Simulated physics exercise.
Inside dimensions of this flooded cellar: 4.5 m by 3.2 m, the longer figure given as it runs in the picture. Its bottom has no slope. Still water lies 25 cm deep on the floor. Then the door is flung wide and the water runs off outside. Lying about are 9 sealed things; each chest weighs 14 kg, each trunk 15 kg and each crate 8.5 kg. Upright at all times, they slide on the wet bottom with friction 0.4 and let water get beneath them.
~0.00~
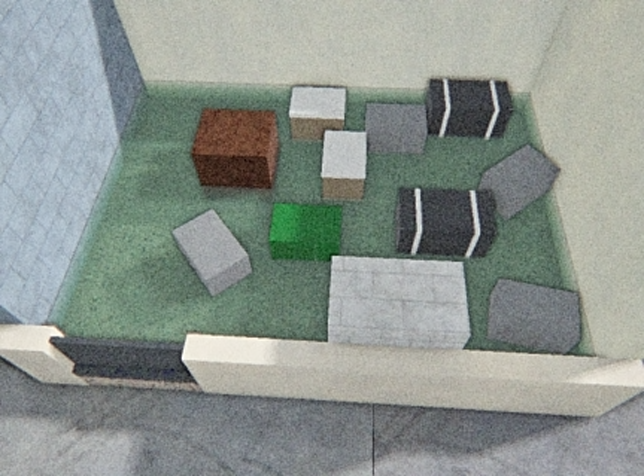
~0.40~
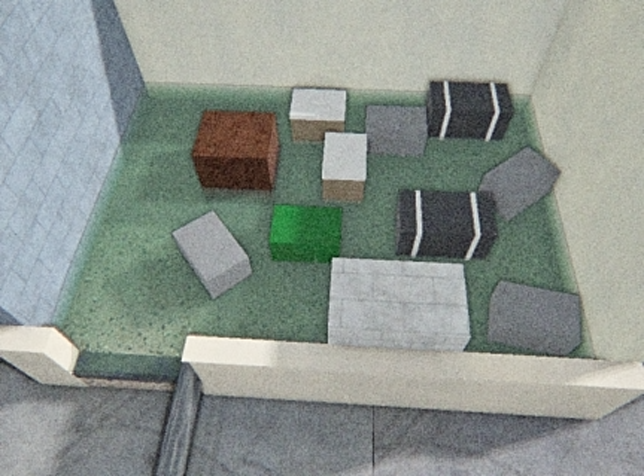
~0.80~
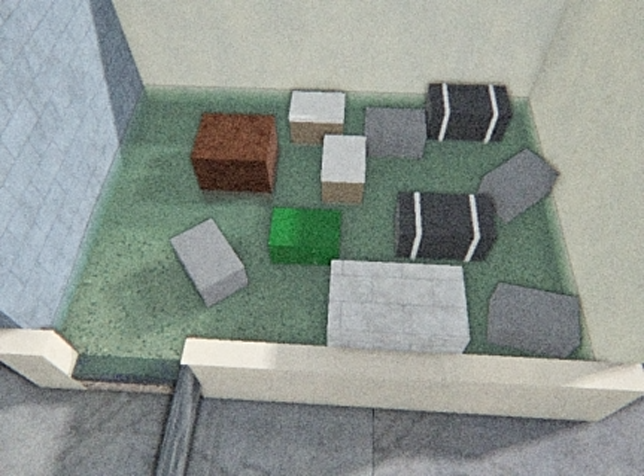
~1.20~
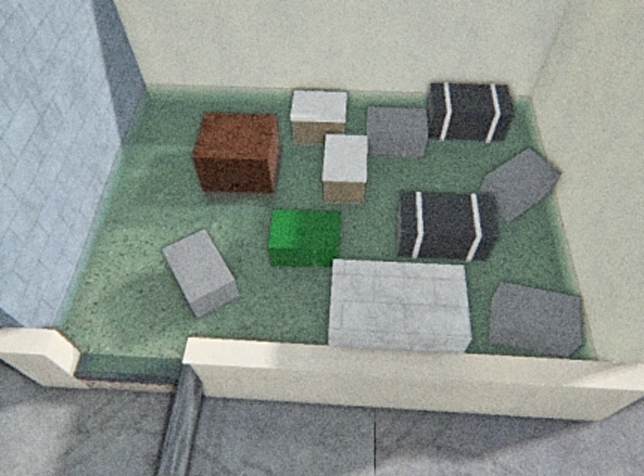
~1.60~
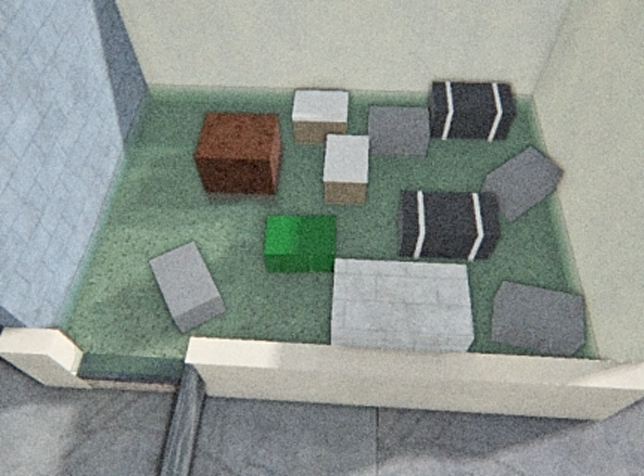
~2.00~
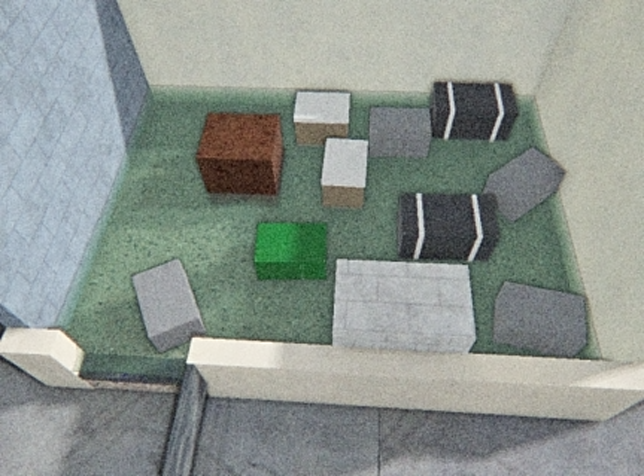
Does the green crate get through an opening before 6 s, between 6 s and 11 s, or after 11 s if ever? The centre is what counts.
Before 6 s.
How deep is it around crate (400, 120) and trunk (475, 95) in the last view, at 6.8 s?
18 and 18 cm.
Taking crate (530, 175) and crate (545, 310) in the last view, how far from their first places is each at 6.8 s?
In order: 30 cm and 30 cm.
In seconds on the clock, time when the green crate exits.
Around 5.0 seconds.
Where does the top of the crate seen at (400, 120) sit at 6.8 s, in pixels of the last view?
At about (362, 136).
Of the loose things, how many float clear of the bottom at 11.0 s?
It comes to 6 of them.
After 3.0 s the green crate is near (249, 265), 0.6 m from its start, afloat; 1 of 9 are out; 8 afloat.
After 6.8 s the green crate has gone out (at 4.8 s); 2 of 9 are out; 7 afloat.
After 11.0 s the green crate has gone out (at 4.8 s); 3 of 9 are out; 6 afloat.
After 15.0 s the green crate has gone out (at 4.8 s); 4 of 9 are out; 5 afloat.
